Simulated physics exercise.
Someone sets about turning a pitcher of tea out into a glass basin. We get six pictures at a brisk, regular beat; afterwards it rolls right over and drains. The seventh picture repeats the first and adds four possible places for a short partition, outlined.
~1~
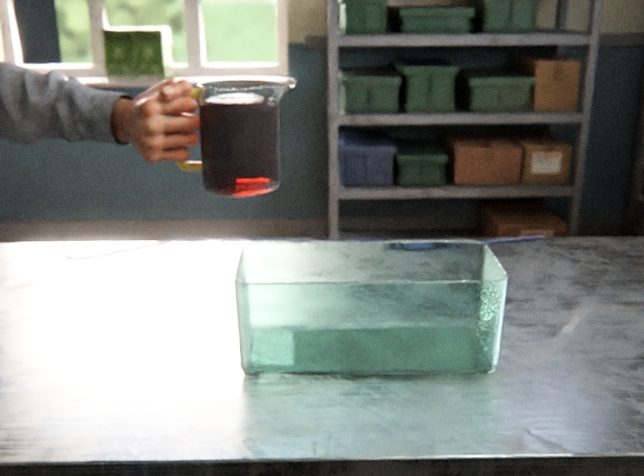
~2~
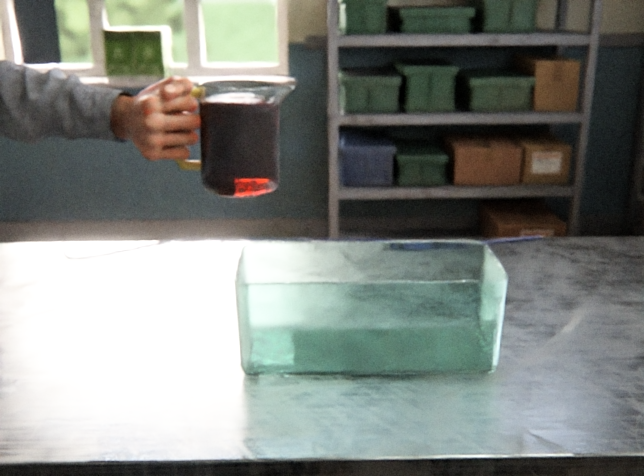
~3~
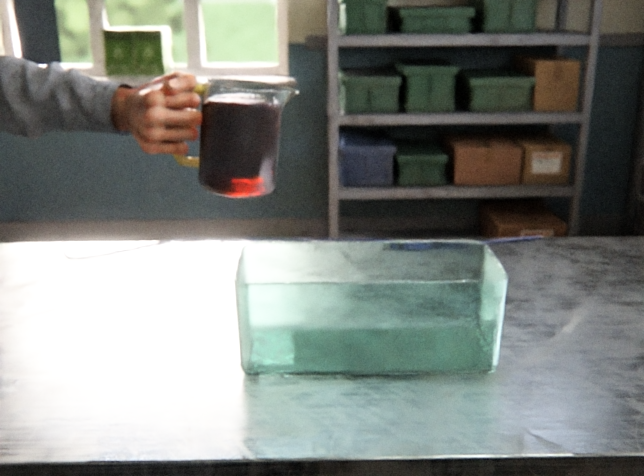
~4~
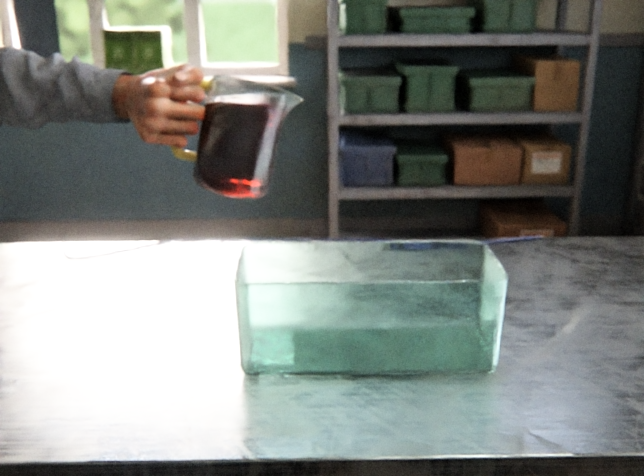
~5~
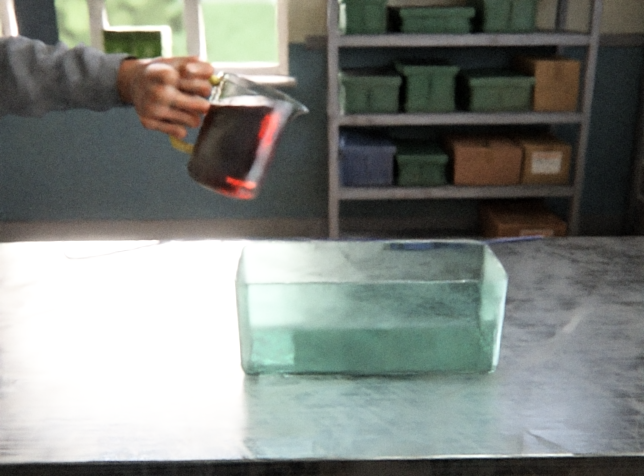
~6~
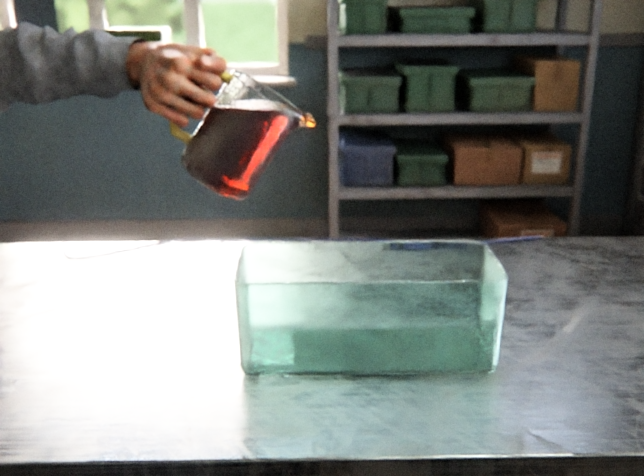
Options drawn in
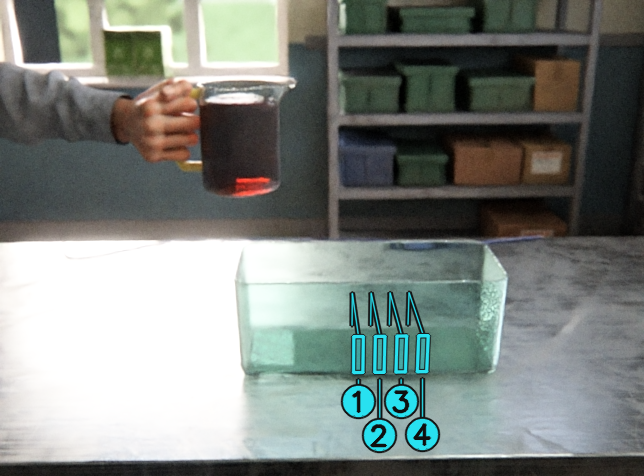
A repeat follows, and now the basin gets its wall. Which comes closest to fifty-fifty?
1.
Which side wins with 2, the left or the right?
More ends on the left.
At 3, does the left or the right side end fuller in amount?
The left one.
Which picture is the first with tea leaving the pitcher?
In picture 6.
On the marked copy, 1 at (358, 379); 2 at (379, 379); 3 at (401, 379); 4 at (422, 378).
With 1, about 48 % ends left of the wall and 51 % right of it.
With 2, about 84 % ends left of the wall and 9 % right of it; 7 % is lost outside.
With 3, about 92 % ends left of the wall and 5 % right of it; 3 % is lost outside.
With 4, about 92 % ends left of the wall and 6 % right of it.
